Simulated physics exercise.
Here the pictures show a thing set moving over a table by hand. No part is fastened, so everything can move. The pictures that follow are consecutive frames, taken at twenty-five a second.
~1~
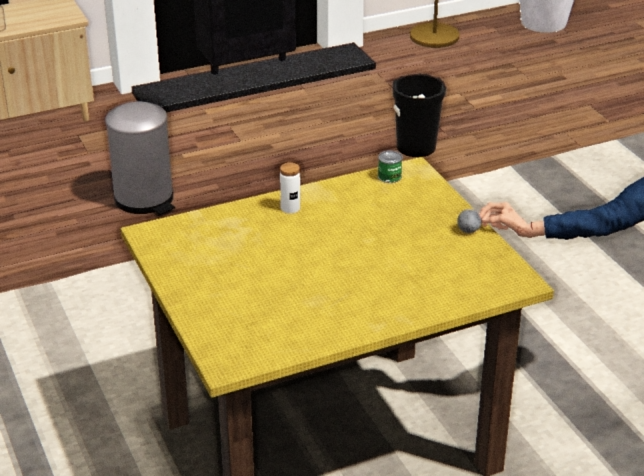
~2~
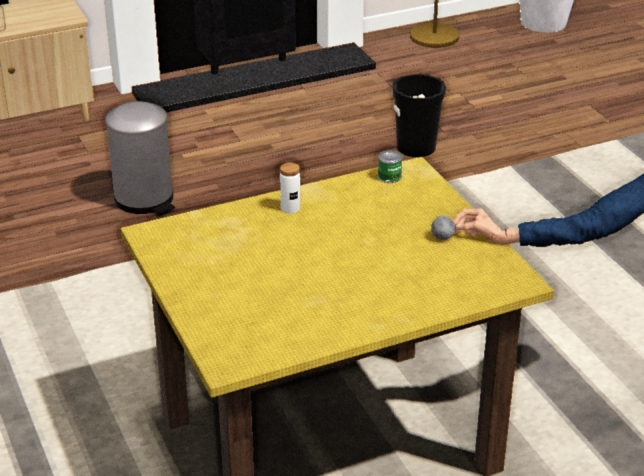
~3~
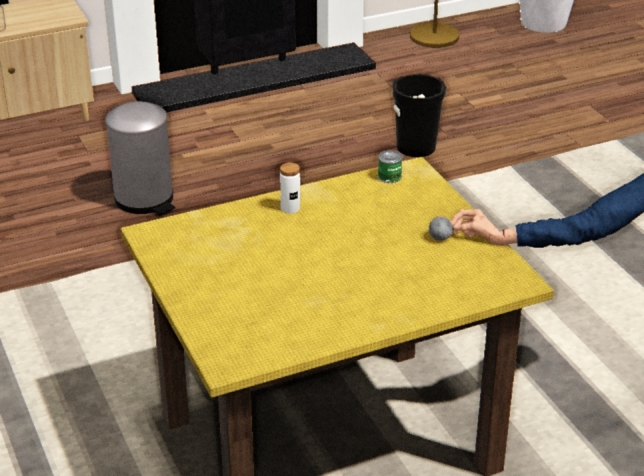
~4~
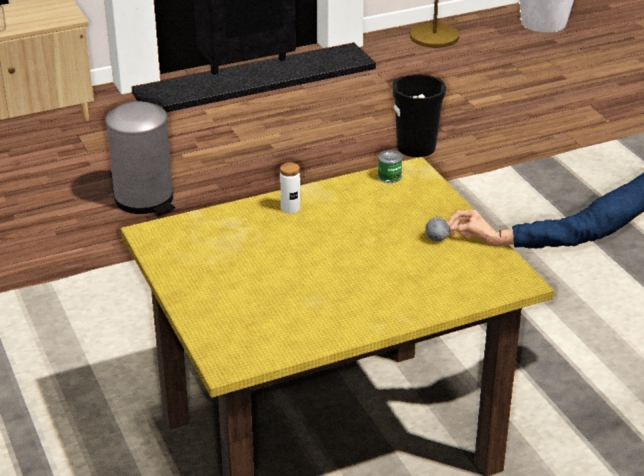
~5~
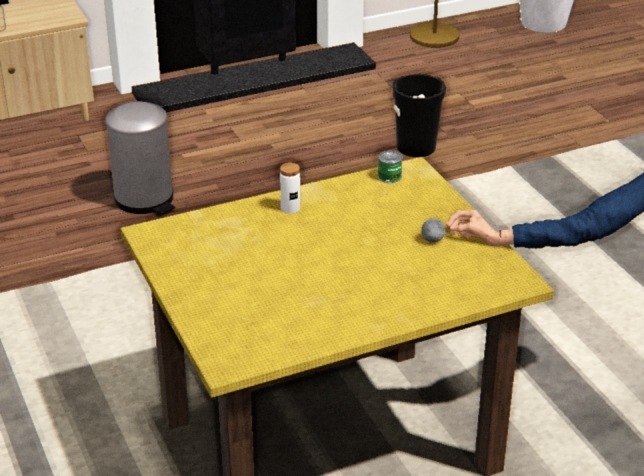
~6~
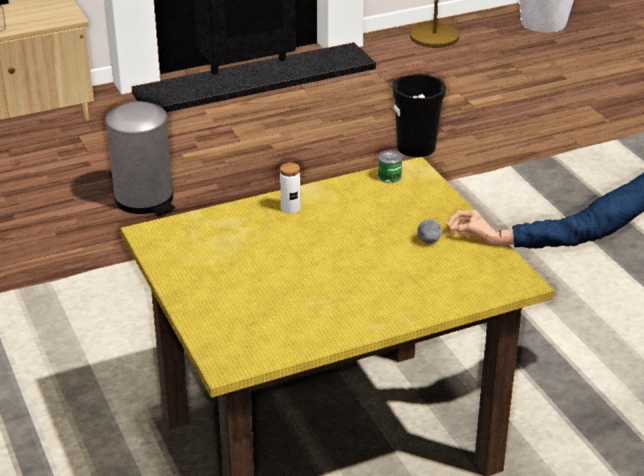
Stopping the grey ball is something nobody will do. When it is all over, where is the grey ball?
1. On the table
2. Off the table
Answer: 1.
Then, 0.10 s later than the last frame, grey ball moved about its own width near (421, 234).
Then, 0.30 s later than the last frame, grey ball moved about its own width near (406, 238).
Then, 0.60 s later than the last frame, grey ball moved well along near (391, 242).
When it is over, moved from the start, grey ball. End places, in pixels of the last picture, grey ball near (385, 243).
